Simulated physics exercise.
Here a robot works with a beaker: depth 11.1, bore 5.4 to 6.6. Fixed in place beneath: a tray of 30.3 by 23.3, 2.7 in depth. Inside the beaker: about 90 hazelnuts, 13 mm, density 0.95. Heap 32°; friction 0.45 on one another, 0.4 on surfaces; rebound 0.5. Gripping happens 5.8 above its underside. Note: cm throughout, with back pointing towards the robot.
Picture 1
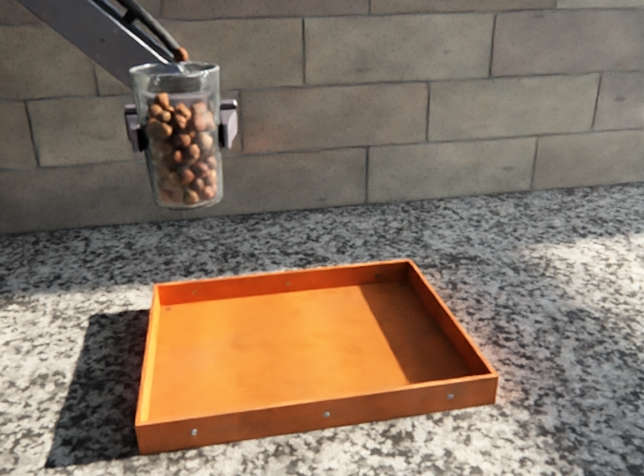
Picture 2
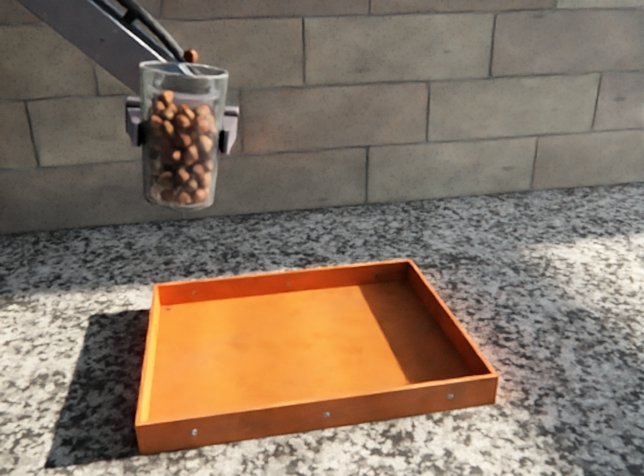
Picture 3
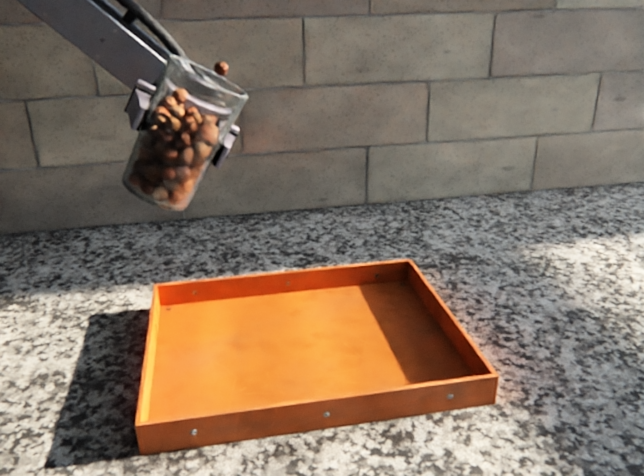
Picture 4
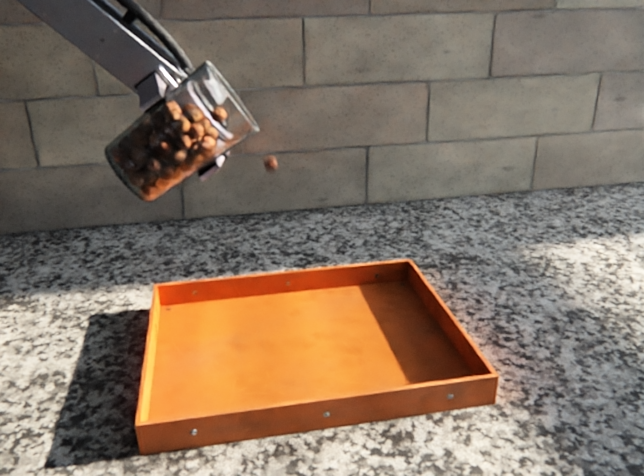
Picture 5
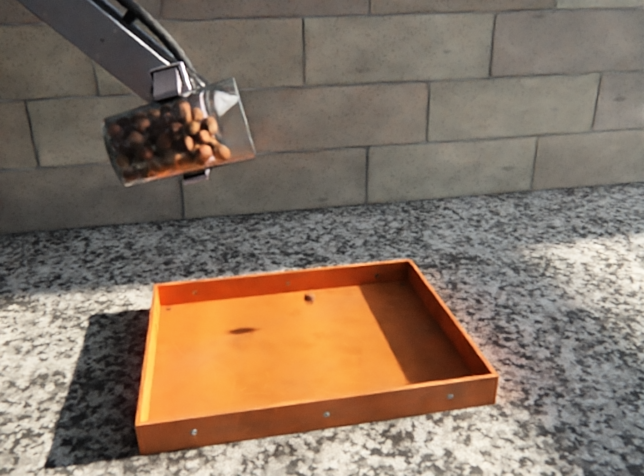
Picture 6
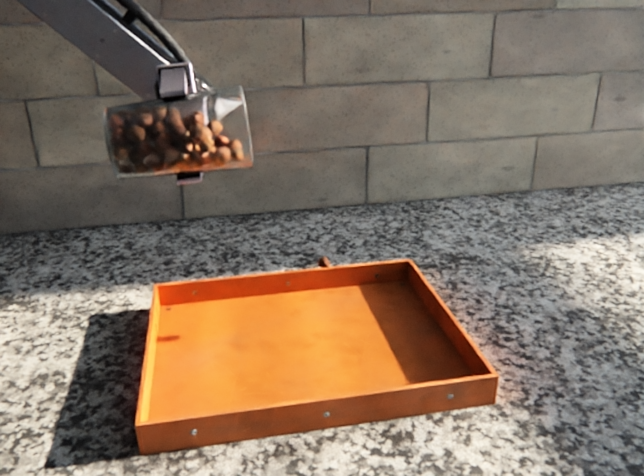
At the start, a robot arm holds a clear beaker of hazelnuts upright above a granite counter with an orange tray. The arm tilts the beaker rightward, and a single nut drops from its rim toward the tray. The beaker keeps turning until it lies nearly sideways, with the other nuts still inside.
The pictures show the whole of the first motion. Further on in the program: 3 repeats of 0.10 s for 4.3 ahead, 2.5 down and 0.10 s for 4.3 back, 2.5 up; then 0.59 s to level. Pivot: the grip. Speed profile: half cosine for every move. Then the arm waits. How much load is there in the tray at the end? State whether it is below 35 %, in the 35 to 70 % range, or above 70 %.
It is in the 35 to 70 % range.
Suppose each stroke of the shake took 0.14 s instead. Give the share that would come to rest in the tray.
In that case some 55 per cent.
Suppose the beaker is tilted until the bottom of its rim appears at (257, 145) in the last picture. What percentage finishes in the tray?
Around 20 per cent of it.
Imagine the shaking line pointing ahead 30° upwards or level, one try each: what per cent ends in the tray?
First try some 95 %, second try some 85 %.
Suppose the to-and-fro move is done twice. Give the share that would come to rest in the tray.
I'd expect close to 45 per cent then.
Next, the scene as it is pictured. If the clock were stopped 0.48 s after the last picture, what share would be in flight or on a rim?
It amounts to roughly 10 in a hundred.
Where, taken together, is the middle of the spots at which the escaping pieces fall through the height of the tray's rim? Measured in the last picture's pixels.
Close to pixel (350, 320).
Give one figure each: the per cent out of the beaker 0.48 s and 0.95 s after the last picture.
Around 40 % and around 60 %.
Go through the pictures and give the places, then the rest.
The first picture shows beaker middle at (182, 138), level; upper third of the load around (181, 125), from x 155 to 210, top at y 55; 86 in the beaker.
The second picture shows beaker middle at (182, 138), tilted 8° forward; upper third of the load around (182, 126), from x 155 to 210, top at y 55.
The third picture shows beaker middle at (181, 138), tilted 30° forward; upper third of the load around (177, 125), from x 135 to 220, top at y 70.
The fourth picture shows beaker middle at (179, 137), tilted 56° forward; upper third of the load around (176, 126), from x 120 to 270, top at y 110; 85 in the beaker, 1 in flight or on a rim.
The fifth picture shows beaker middle at (179, 136), tilted 78° forward; upper third of the load around (167, 124), from x 115 to 310, top at y 110; 85 in the beaker, 1 in the tray.
The sixth picture shows beaker middle at (179, 136), tilted 86° forward; upper third of the load around (154, 125), from x 115 to 325, top at y 115; 85 in the beaker, 1 in the tray.
Then, 0.48 s after the last picture, tilted 86° forward, highest piece 23 above the table; 52 in the beaker, 25 in the tray, 9 in flight or on a rim.
Then, 0.95 s after the last picture, tilted 30° forward, highest piece 26 above the table; 46 in the tray, 36 in the beaker, 4 on the table or floor.
Then, 1.39 s after the last picture, level, highest piece 23 above the table; 46 in the tray, 36 in the beaker, 4 on the table or floor.
Then, 2.44 s after the last picture, level, highest piece 23 above the table; 46 in the tray, 36 in the beaker, 4 on the table or floor.
Final count, 46 in the tray, 36 in the beaker, 4 on the table or floor. That is 53 % in the tray.
